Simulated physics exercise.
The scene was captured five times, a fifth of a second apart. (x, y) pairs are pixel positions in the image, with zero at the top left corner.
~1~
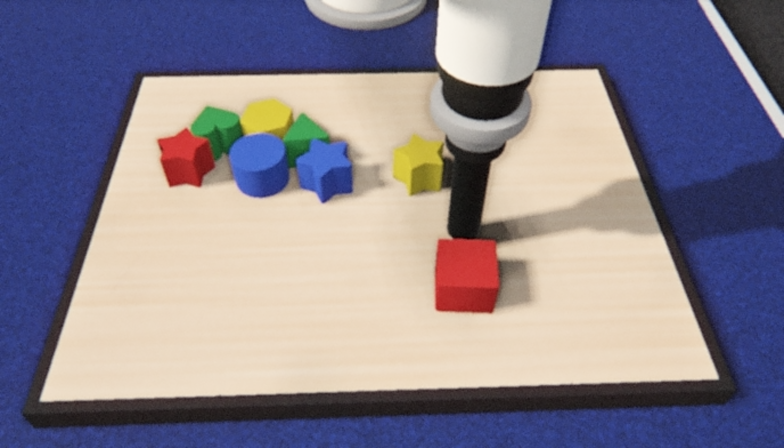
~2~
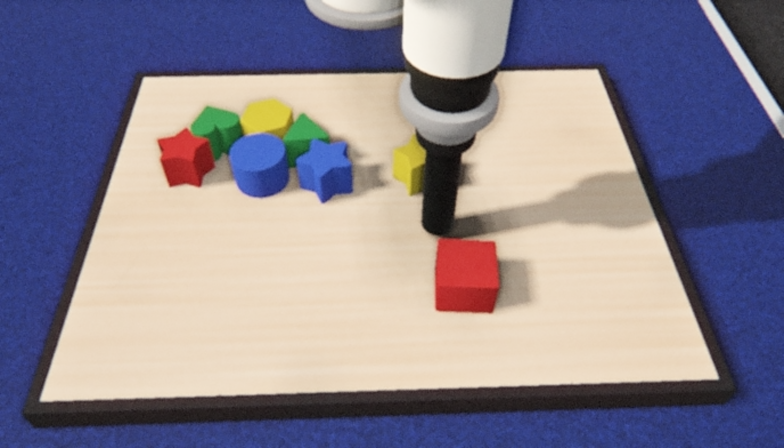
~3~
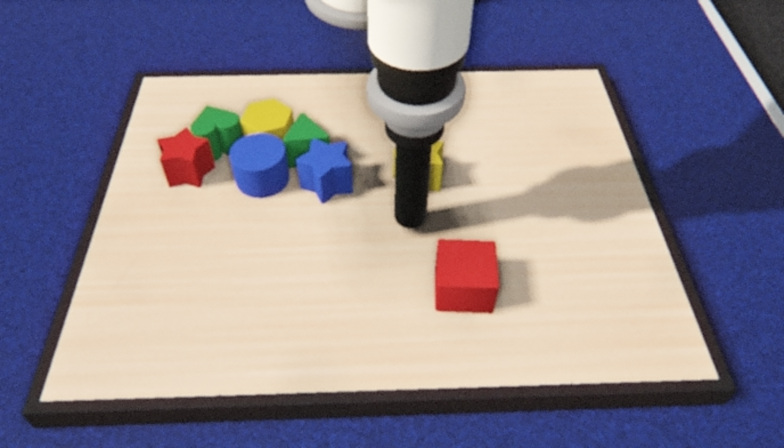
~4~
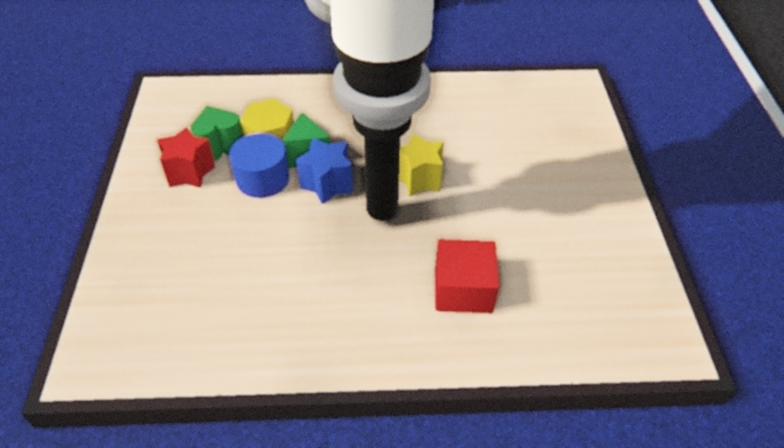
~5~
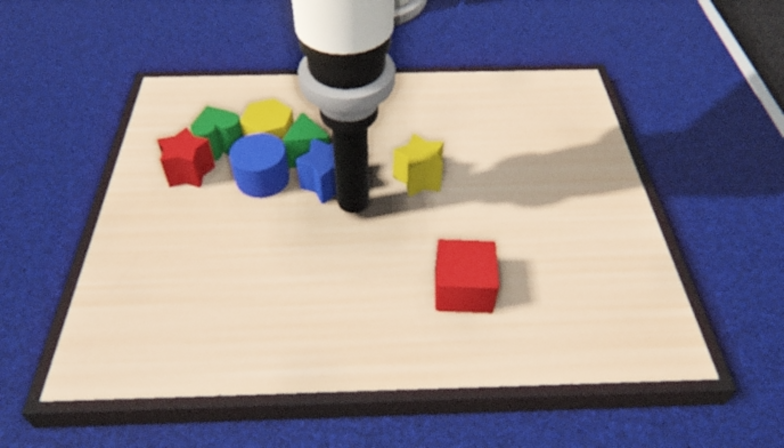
A black post on a white robot arm moved steadily left across a wooden board, passing in front of a yellow star and reaching the blue star, while the red cube and other colourful blocks stayed still.
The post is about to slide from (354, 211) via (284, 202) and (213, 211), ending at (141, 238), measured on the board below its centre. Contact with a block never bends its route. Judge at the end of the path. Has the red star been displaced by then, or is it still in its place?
The red star is left alone.
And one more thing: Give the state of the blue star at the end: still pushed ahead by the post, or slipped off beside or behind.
I believe the blue star loses its place ahead of the post and slips off.
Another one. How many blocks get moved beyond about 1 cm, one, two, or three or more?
Answer: Two blocks.
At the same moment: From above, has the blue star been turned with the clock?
Yes - that is the case.
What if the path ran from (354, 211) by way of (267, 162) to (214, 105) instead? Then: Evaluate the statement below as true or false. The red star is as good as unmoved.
My answer: False.
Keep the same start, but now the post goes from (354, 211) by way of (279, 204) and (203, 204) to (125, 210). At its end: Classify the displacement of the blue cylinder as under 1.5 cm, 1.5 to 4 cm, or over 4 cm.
It will fall in the middle band, 1.5 to 4 cm.
What follows on the original path. One third of the way, post at (282, 194); blue cylinder at (255, 150); green triangular block at (306, 124), turned 15° anticlockwise; blue star at (311, 151), turned 50° clockwise.
Two thirds of the way, post at (209, 203); blue cylinder at (238, 145); green triangular block at (306, 124), turned 15° anticlockwise; blue star at (311, 151), turned 50° clockwise.
At the end, post at (138, 230); red star not moved; blue cylinder at (238, 145); green triangular block at (306, 124), turned 15° anticlockwise; blue star at (311, 151), turned 50° clockwise.
